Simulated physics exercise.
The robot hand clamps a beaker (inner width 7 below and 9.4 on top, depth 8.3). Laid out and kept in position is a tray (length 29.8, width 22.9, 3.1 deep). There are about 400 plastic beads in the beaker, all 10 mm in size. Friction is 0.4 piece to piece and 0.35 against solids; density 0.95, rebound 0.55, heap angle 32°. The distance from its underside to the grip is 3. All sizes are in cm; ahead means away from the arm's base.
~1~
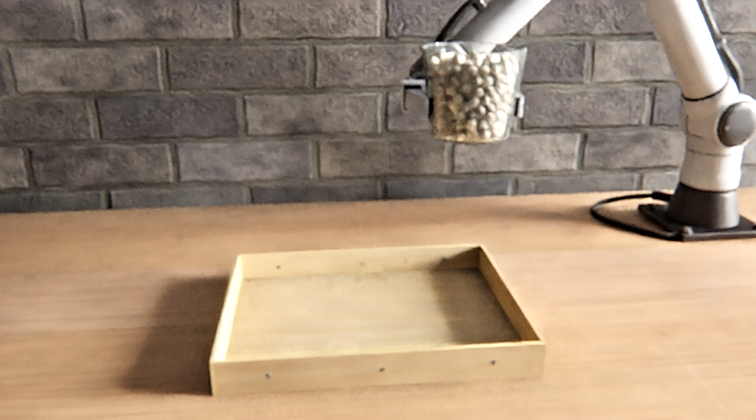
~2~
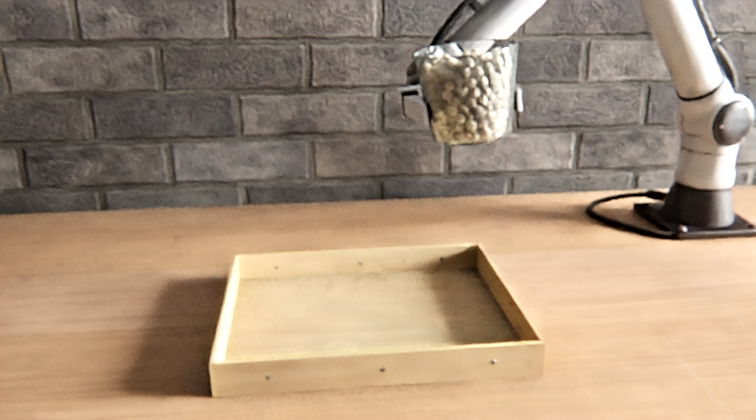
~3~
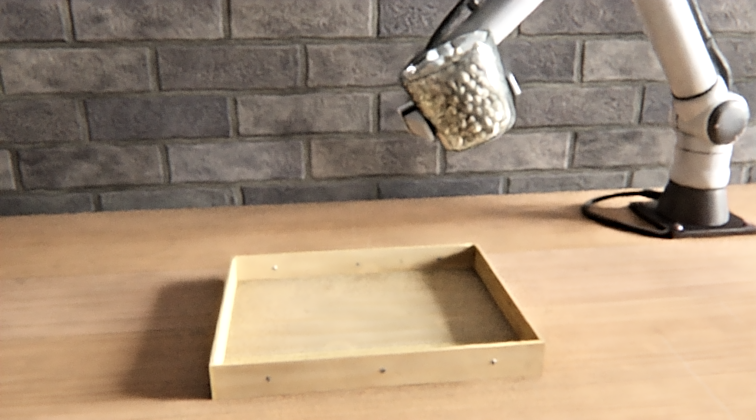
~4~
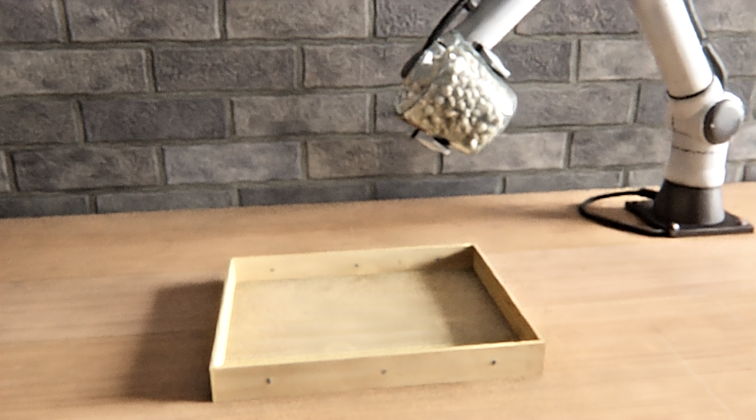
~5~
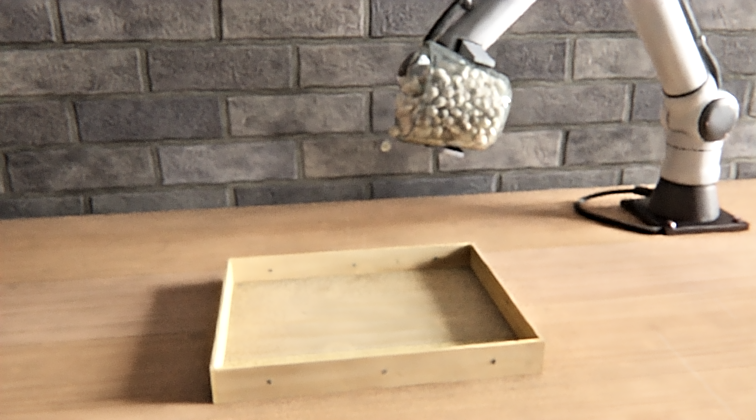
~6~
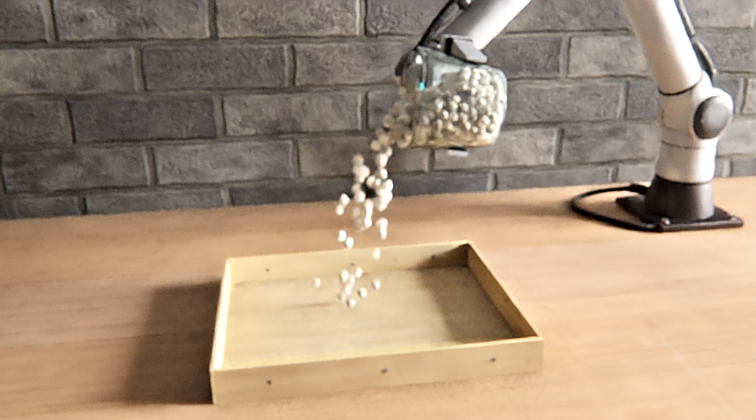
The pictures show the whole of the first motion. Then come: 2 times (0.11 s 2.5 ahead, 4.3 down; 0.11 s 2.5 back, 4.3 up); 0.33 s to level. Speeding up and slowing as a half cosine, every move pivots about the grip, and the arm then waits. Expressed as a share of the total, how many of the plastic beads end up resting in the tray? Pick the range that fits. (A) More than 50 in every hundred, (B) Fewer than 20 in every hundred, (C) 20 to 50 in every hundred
More than 50 in every hundred (A).
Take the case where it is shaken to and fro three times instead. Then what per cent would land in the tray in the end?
That would give close to 65 percent.
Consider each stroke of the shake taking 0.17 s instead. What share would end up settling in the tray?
Roughly 55 percent then.
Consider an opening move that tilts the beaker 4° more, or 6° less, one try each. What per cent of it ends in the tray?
First try around 70 %, second around 45 %.
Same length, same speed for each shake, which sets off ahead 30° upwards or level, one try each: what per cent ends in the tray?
I'd say close to 95 percent for the first and close to 90 percent for the second.
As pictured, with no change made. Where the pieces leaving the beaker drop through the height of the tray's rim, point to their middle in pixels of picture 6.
Centre: Roughly (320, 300).
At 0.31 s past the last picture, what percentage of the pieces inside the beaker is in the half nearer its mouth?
Around 40 in a hundred.
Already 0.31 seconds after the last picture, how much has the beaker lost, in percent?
About 40 in a hundred parts are out by then.
Then, 0.31 s on, tilted 81° forward, highest piece 22 above the table; 247 in the beaker, 108 in the tray, 46 in flight or on a rim.
Then, 0.62 s on, tilted 36° forward, highest piece 26 above the table; 224 in the tray, 152 in the beaker, 6 on the table or floor, 19 in flight or on a rim.
Then, 0.97 s on, level, highest piece 25 above the table; 240 in the tray, 151 in the beaker, 8 on the table or floor, 2 in flight or on a rim.
Then, 2.02 s on, level, highest piece 25 above the table; 242 in the tray, 151 in the beaker, 8 on the table or floor.
In the end, 242 in the tray, 151 in the beaker, 8 on the table or floor. That is 60 % in the tray.
